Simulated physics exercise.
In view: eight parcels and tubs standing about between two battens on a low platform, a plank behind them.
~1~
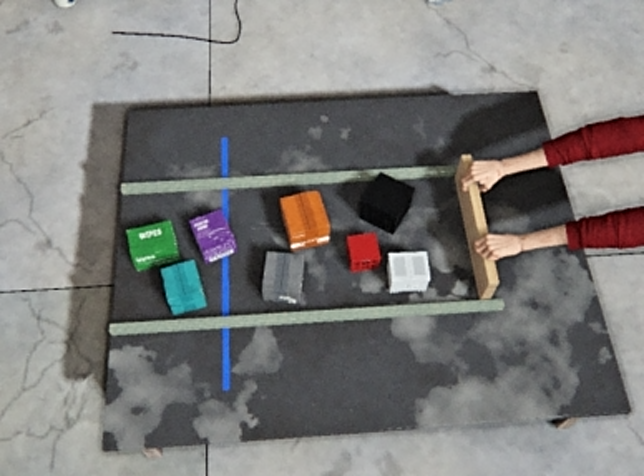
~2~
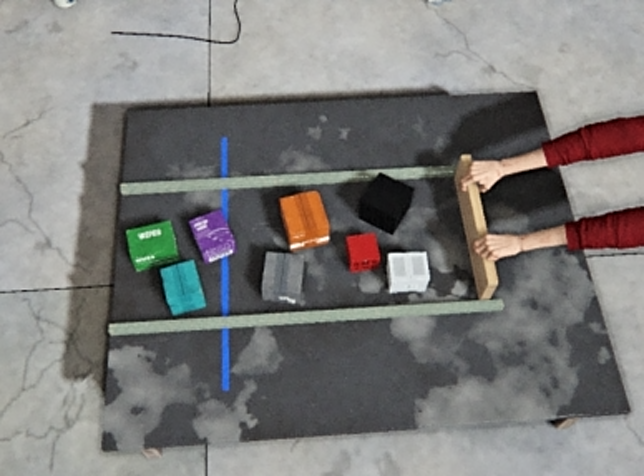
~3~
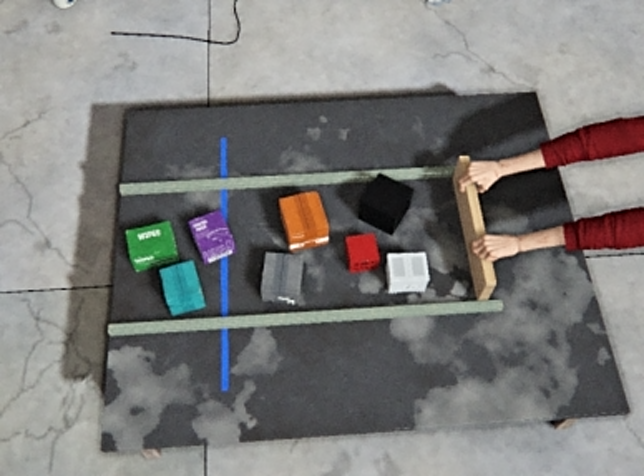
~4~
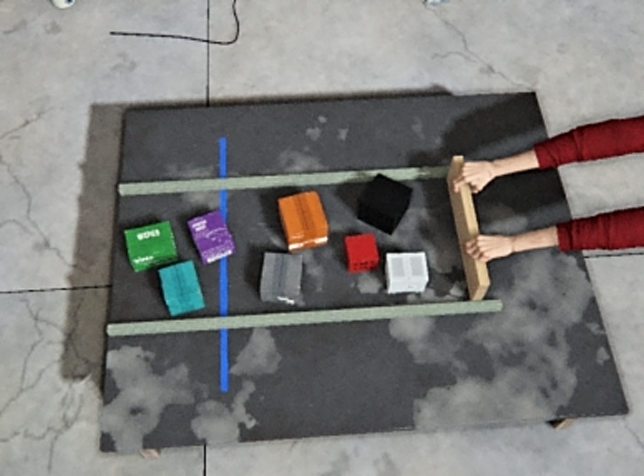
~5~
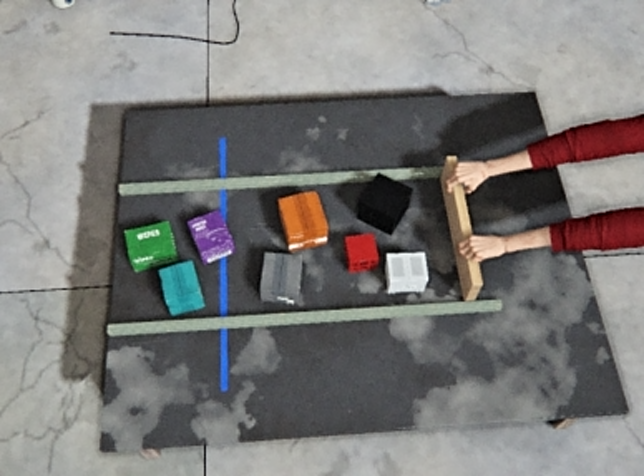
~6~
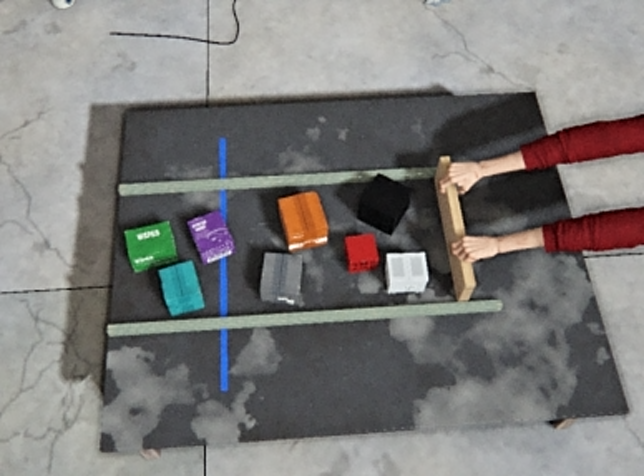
At the start, eight coloured boxes sit scattered between two pale rails on a dark board crossed by a blue tape line, while two red-sleeved hands hold a wooden plank at the right. The hands then slide the plank a short way left, toward the white box, while the boxes stay practically still.
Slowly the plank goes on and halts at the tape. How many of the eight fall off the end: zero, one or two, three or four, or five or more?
The number that fall off is one or two.
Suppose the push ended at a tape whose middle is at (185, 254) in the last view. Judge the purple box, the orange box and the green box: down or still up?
The purple box falls; the orange box survives; the green box comes down.
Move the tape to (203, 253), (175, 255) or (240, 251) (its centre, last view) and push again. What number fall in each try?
Try by try, 3, 4 and 1.
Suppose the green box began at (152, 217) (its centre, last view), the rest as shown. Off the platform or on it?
Then it goes over.
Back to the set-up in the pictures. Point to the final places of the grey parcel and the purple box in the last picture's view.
About (164, 289), and the other about (122, 240).
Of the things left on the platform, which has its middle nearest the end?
Foremost is the purple box.
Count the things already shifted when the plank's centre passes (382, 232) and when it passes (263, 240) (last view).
The counts are 2 and 8.
Early on, none off yet; green box at rest near (152, 247); turquoise parcel at rest near (182, 289); purple box at rest near (212, 237).
A while later, none off yet; green box at rest near (152, 247); turquoise parcel at rest near (182, 289); purple box travelled a little near (201, 236).
Finally, the number that fall off is one or two; lost, green box.
